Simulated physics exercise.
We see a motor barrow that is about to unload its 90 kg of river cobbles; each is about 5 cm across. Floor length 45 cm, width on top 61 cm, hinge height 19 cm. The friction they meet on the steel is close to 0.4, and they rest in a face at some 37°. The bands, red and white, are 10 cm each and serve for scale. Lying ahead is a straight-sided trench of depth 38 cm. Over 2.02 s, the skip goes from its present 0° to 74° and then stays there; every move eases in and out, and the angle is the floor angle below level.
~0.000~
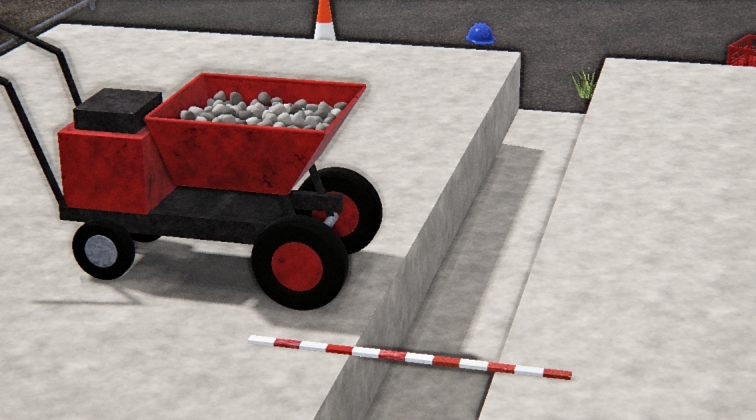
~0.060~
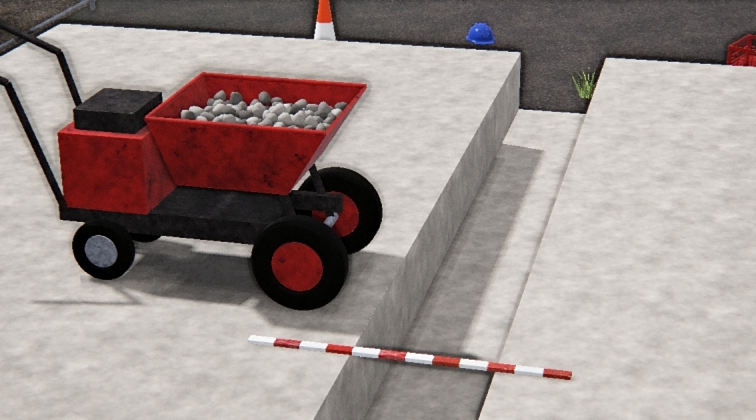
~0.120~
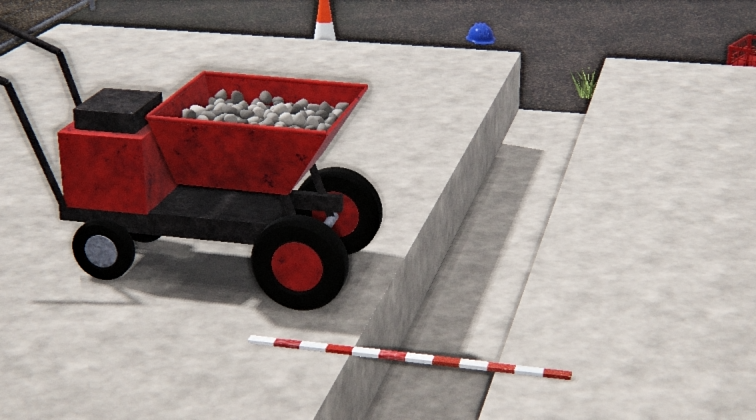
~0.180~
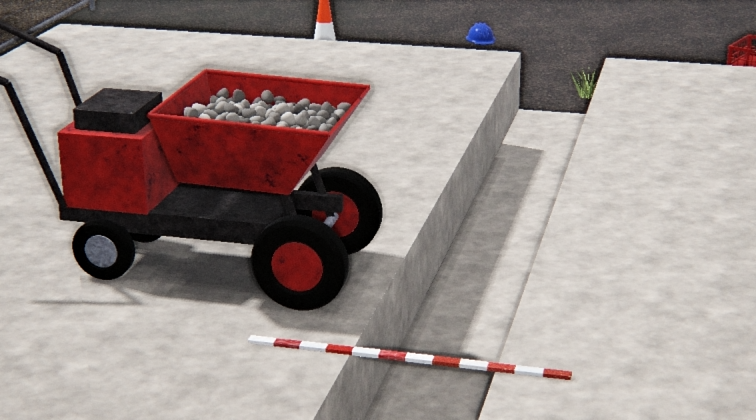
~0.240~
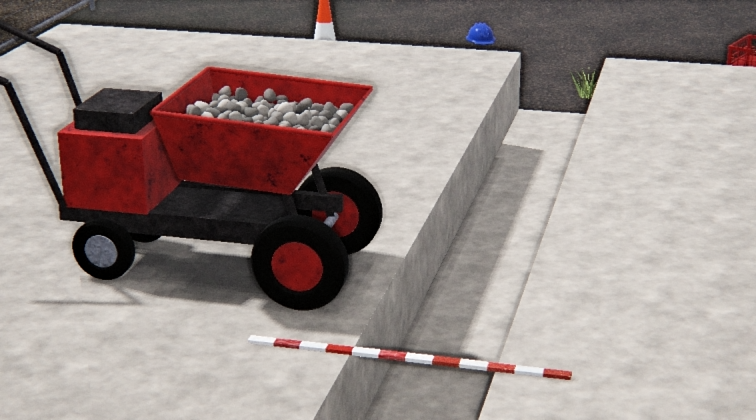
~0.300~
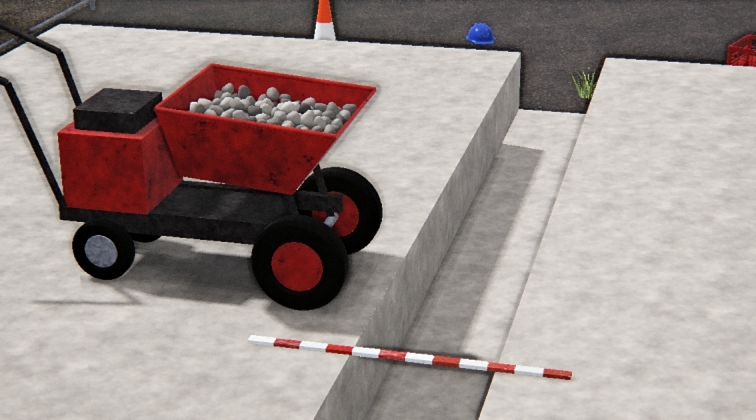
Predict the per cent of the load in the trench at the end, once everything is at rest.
Near 88 per cent.
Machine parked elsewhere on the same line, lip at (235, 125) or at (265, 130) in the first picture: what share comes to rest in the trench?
I'd say some 100 per cent and some 100 per cent.
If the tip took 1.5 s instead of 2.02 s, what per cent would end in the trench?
Close to 85 percent, then.
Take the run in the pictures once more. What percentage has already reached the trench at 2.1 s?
I'd say near 40 per cent at that time.
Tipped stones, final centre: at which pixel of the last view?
The tipped stones centre close to (486, 366).
After 1.5 s the floor is at 63°; 100 % in the skip; the foremost stones are at (447, 222).
After 2.1 s the floor is at 74°; 56 % in the skip, 38 % in the trench, 6 % past the trench; the foremost stones are at (592, 307).
After 2.5 s the floor is at 74°; 28 % in the skip, 60 % in the trench, 12 % past the trench; the foremost stones are at (631, 320).
After 4.4 s the floor is at 74°; 0 % in the skip, 88 % in the trench, 12 % past the trench; the foremost stones are at (640, 322).
